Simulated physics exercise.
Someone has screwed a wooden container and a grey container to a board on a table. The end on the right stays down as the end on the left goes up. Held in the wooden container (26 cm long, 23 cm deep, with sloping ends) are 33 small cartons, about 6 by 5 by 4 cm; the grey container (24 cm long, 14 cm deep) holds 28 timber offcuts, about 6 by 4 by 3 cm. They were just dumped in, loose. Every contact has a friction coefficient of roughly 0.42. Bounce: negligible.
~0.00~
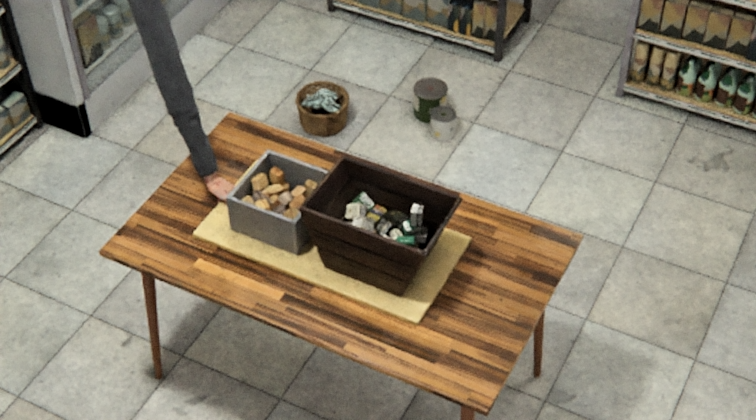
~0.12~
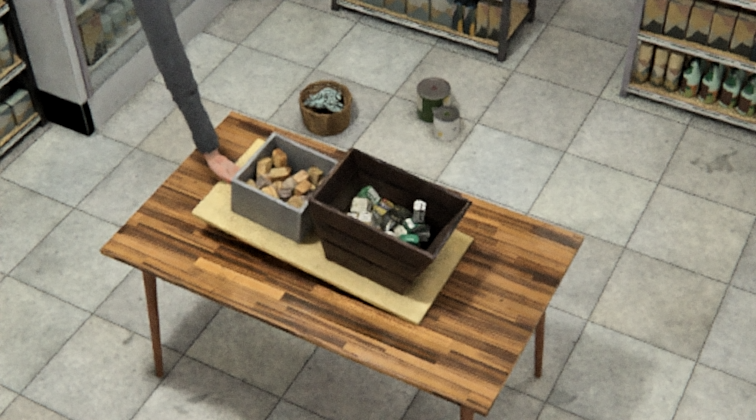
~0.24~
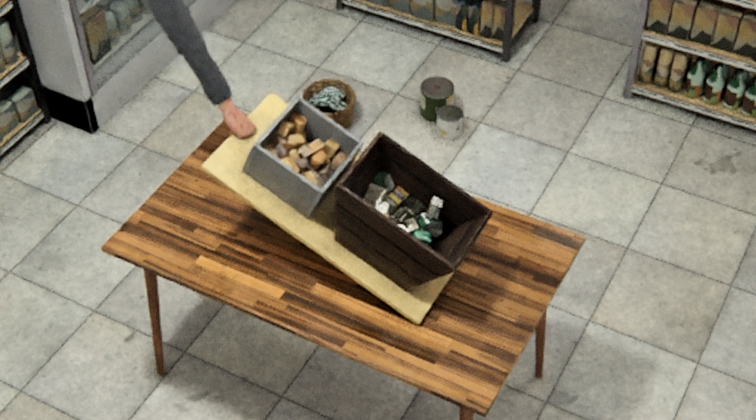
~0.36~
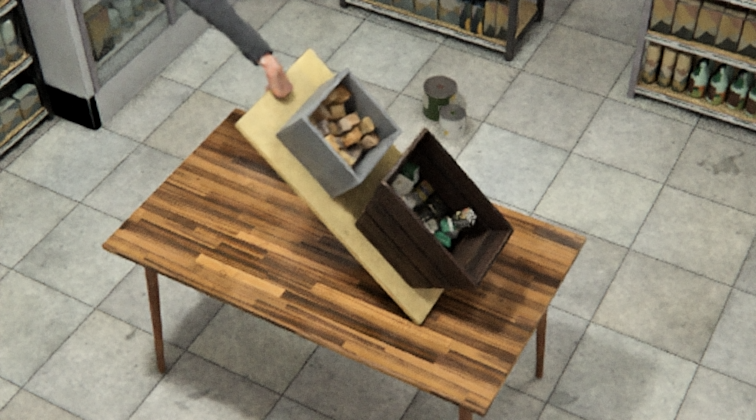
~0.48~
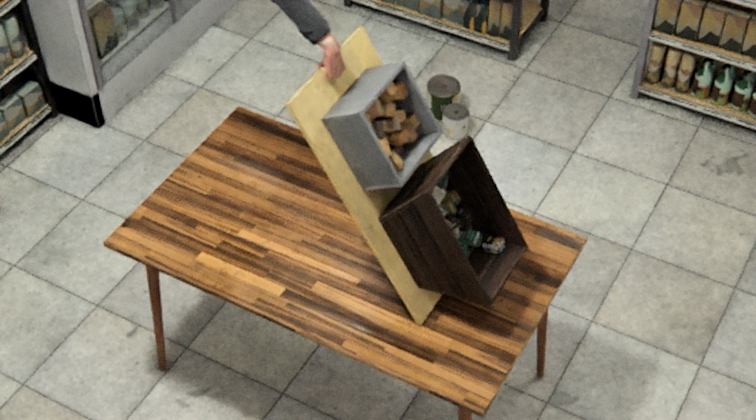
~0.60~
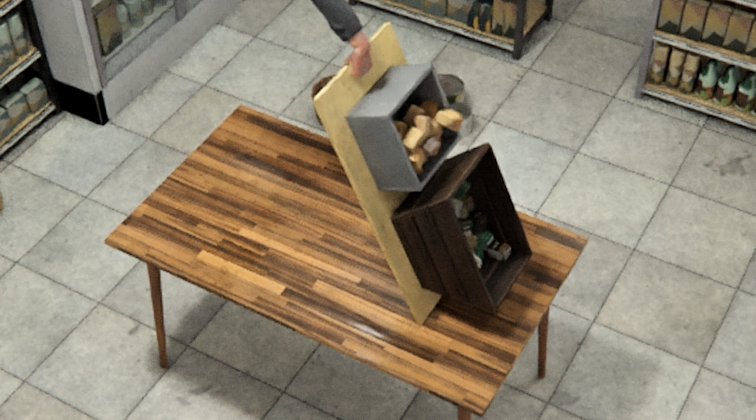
We see a hand raise the left end of a board on a wooden table, steadily tilting the attached grey and dark wooden containers steeply to the right, as wooden blocks in the grey one shift towards its open side.
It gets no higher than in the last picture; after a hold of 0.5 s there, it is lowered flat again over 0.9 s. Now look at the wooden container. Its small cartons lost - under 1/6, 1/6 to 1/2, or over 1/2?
Under 1/6.
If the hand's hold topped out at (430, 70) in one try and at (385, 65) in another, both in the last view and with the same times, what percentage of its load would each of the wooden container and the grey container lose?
The wooden container would lose 70 per cent in the first try and 20 per cent in the second, the grey container 80 and then 60 per cent.
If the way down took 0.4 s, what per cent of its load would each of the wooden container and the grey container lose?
In that case wooden container 10, grey container 40 per cent.
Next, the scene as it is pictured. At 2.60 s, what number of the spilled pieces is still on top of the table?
I'd say close to 5 in all.
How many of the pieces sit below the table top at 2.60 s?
Estimated number of pieces: About 4.
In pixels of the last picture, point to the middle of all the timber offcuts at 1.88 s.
At about (314, 207) in pixels.
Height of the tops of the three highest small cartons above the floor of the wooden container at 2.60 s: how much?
I'd put it near 17 cm.
After 0.92 s, tilt 66°; the wooden container has all 33 and the grey container is down by 10 of 28.
After 1.32 s, tilt 56°; the wooden container has all 33 and the grey container is down by 11 of 28.
After 1.88 s, tilt 3°; the wooden container is down by 1 of 33 and the grey container is down by 11 of 28.
Final count (at 2.60 s), the wooden container is down by 1 of 33 and the grey container is down by 11 of 28. Asked share, 1 of 33, 3 per cent.
